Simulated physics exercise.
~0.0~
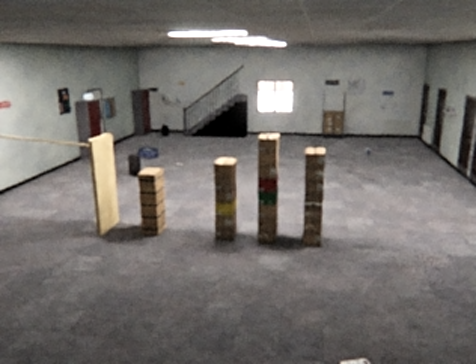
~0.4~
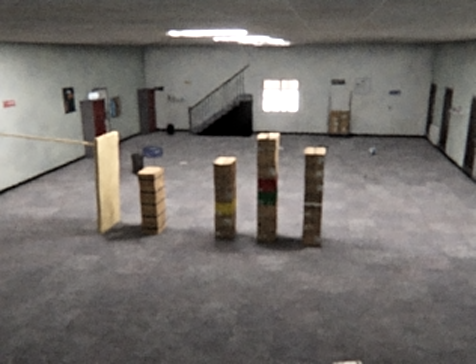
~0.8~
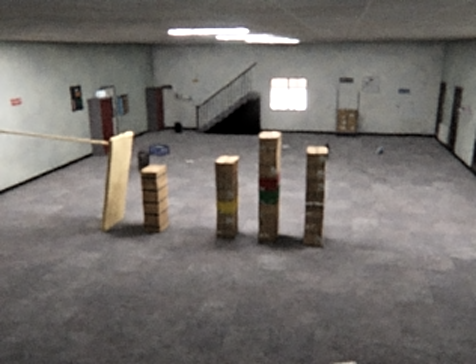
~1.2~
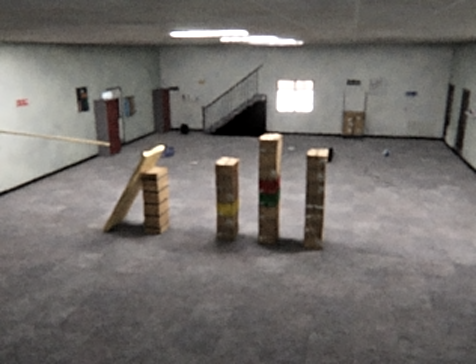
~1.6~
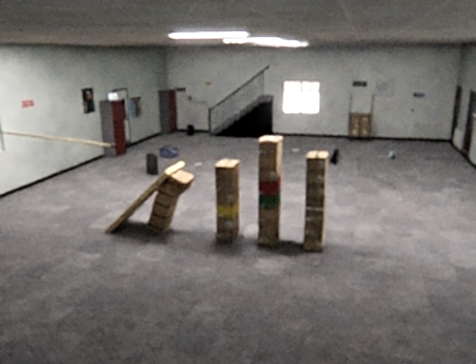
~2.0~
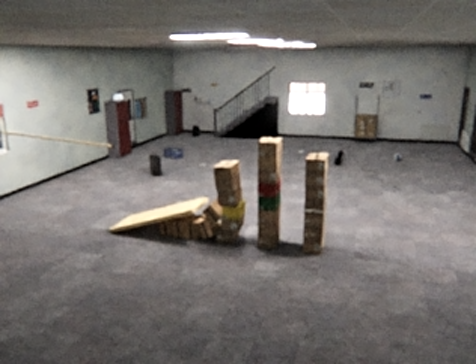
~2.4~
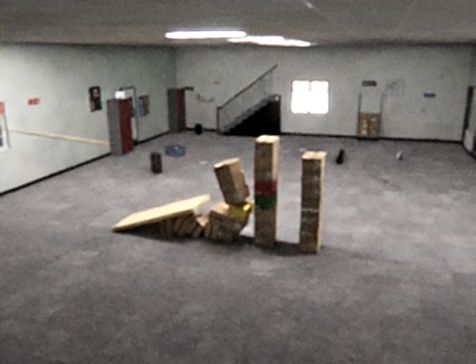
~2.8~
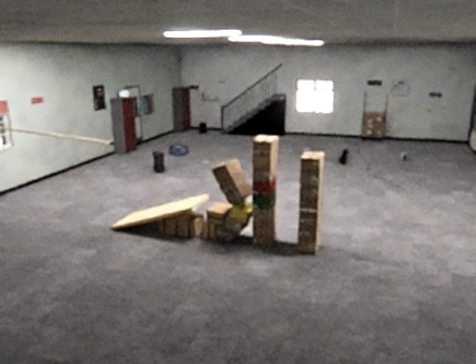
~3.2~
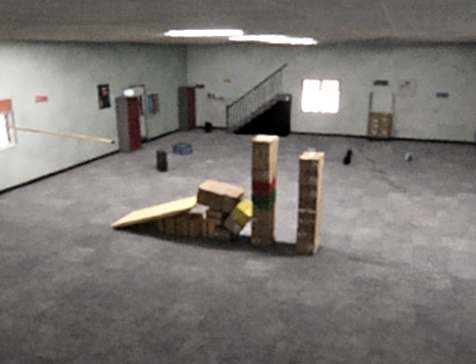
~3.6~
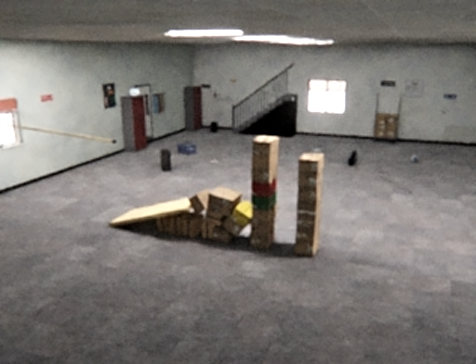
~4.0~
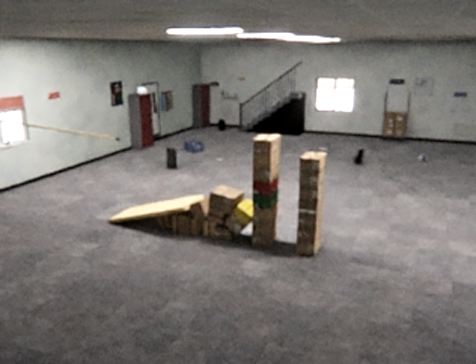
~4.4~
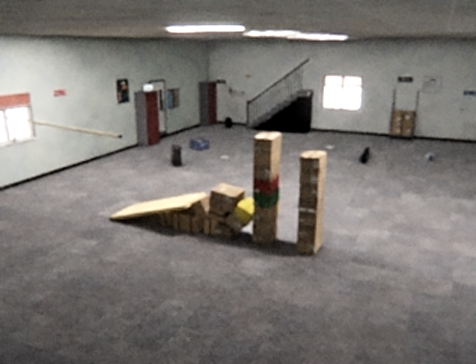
A pole tips a board that topples two carton piles, leaving two taller piles standing.
